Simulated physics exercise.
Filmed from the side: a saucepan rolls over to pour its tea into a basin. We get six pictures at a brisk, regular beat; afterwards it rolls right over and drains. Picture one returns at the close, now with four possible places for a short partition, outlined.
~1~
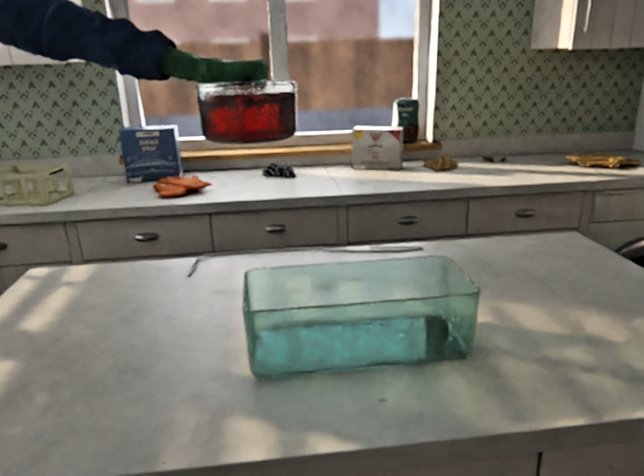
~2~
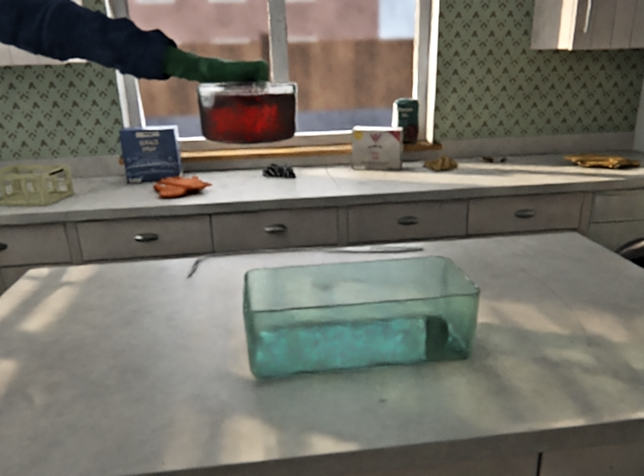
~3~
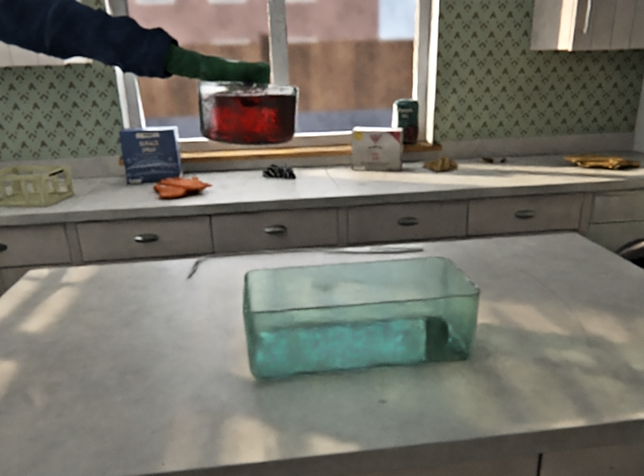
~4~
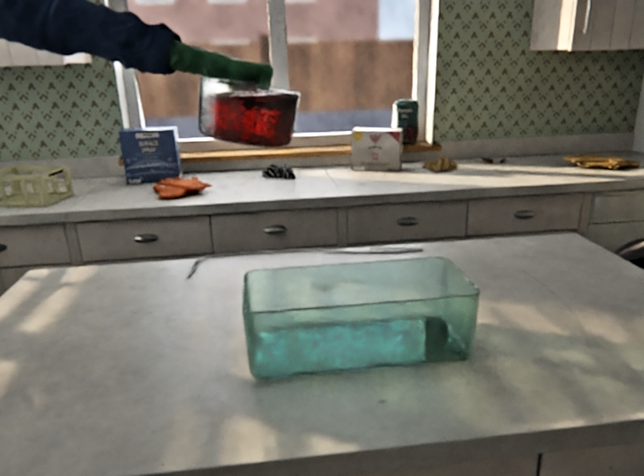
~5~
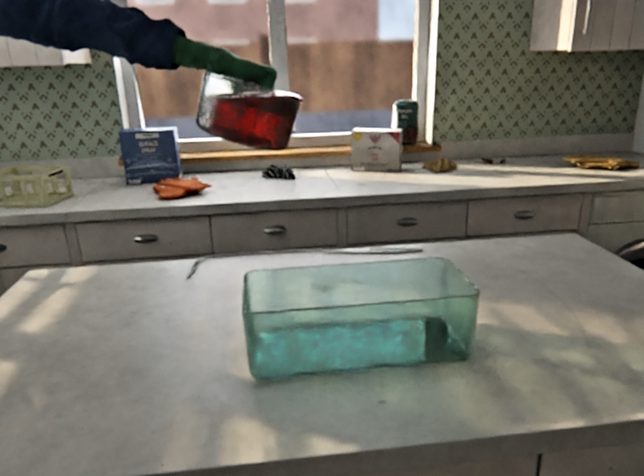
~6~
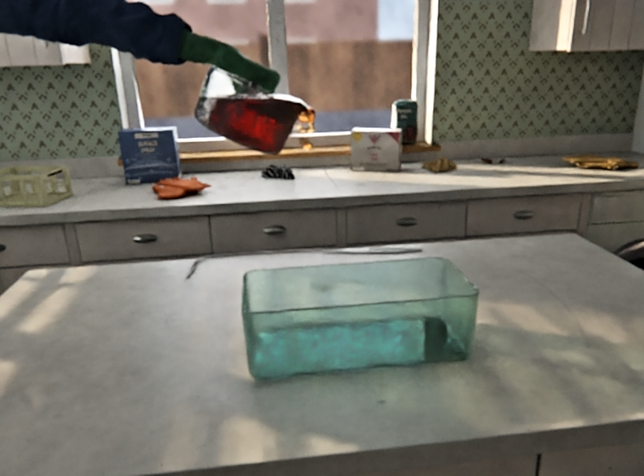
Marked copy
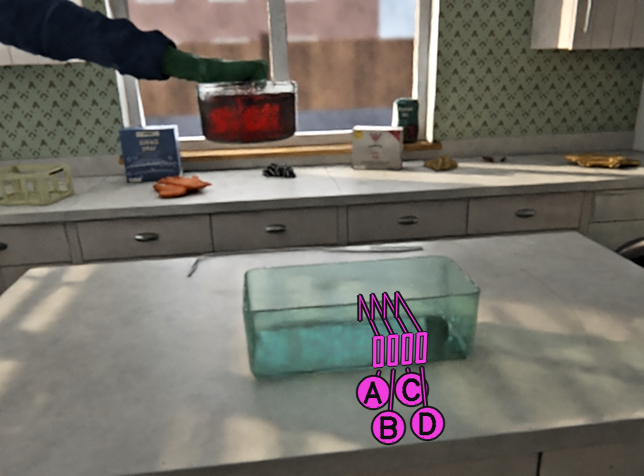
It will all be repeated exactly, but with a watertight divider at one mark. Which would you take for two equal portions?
Place A does it best.
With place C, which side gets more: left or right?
More ends on the left.
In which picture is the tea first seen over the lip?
Picture 5.
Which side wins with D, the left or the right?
The left side.
On the marked copy, A at (379, 371); B at (393, 369); C at (407, 368); D at (421, 367).
For place A, about 48 % ends left of the wall and 49 % right of it; 3 % is lost outside.
For place B, about 75 % ends left of the wall and 21 % right of it; 4 % is lost outside.
For place C, about 92 % ends left of the wall and 5 % right of it; 3 % is lost outside.
For place D, about 93 % ends left of the wall and 4 % right of it; 3 % is lost outside.
